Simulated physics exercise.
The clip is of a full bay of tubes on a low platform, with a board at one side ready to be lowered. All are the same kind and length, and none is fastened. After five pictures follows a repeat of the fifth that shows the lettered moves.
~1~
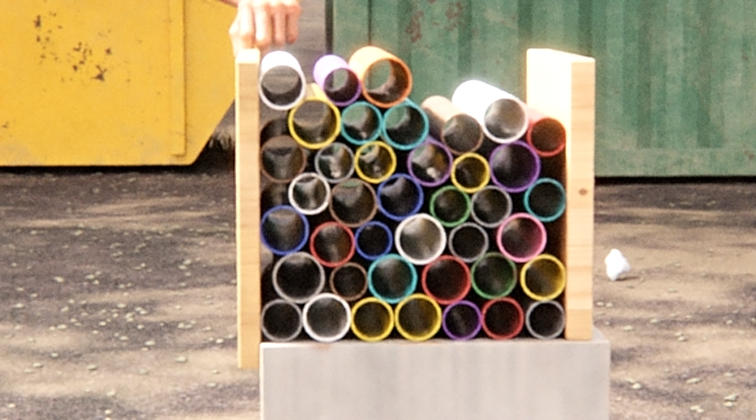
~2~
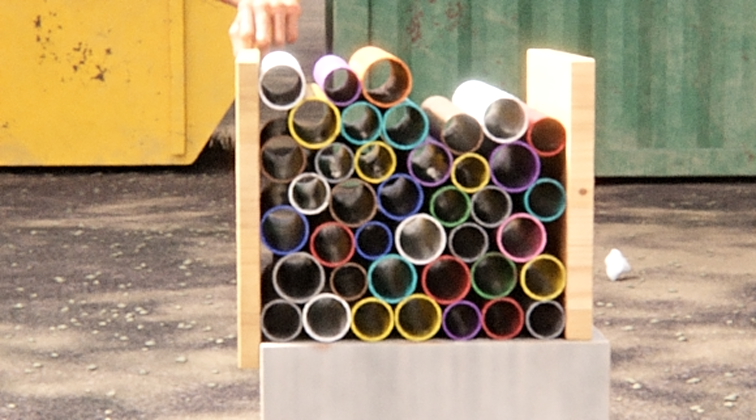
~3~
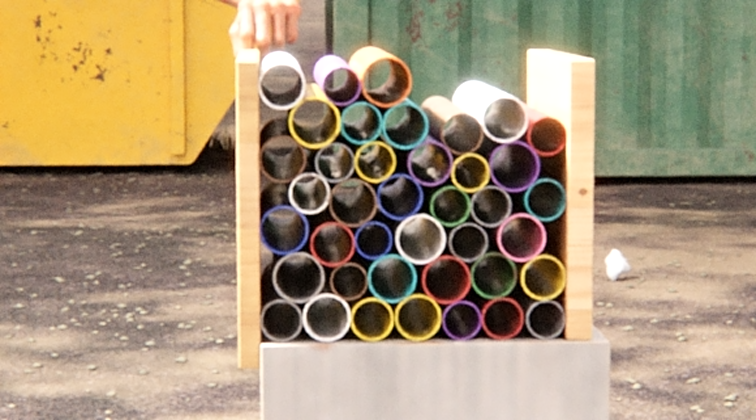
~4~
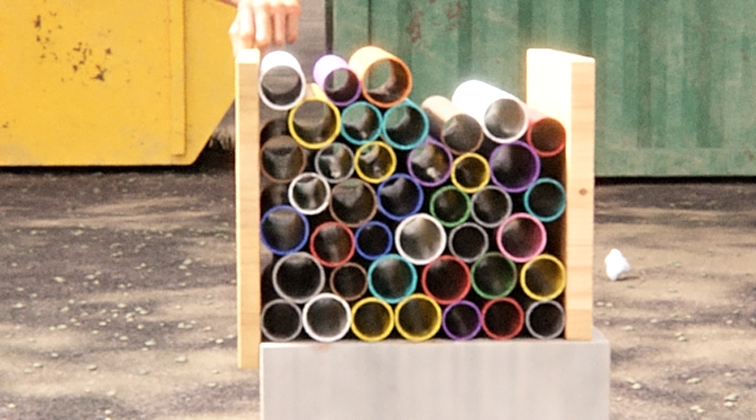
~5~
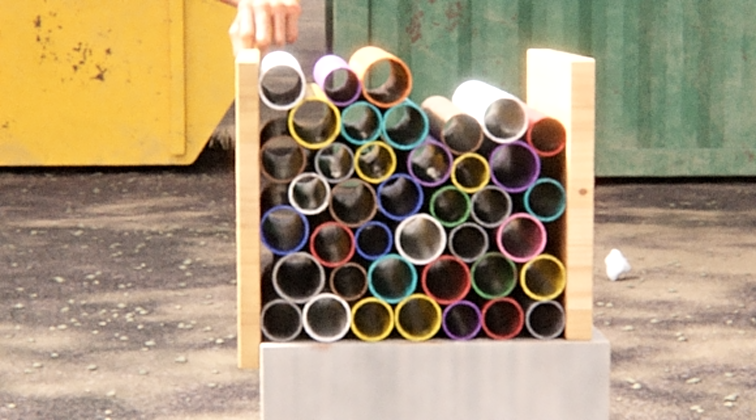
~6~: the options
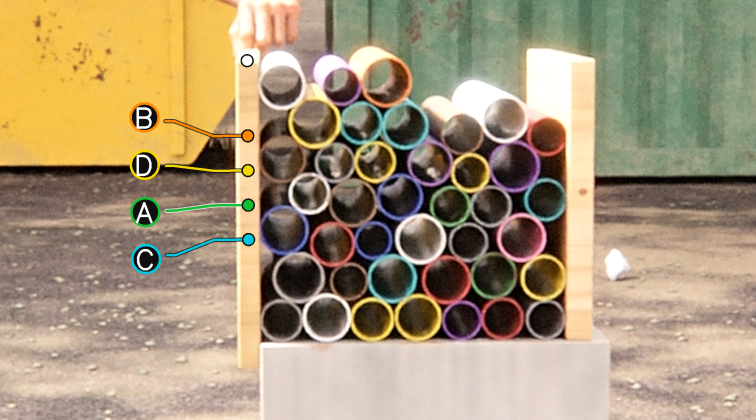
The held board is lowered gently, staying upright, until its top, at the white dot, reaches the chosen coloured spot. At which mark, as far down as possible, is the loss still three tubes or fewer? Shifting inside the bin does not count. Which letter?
The lowest mark that will do is A.
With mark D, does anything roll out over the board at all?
Yes, at D.
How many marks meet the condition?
Three of them.
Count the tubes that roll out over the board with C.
At C the number is four.
On the marked copy, A at (248, 205); B at (248, 136); C at (249, 239); D at (248, 171); the white dot at (247, 60).
Following A. Soon after the start, top of the board (258, 127).
Later, top of the board (259, 203).
In the end, top of the board (259, 204), one out over the board.
As for the rest, B none out over the board; C four out over the board; D one out over the board.
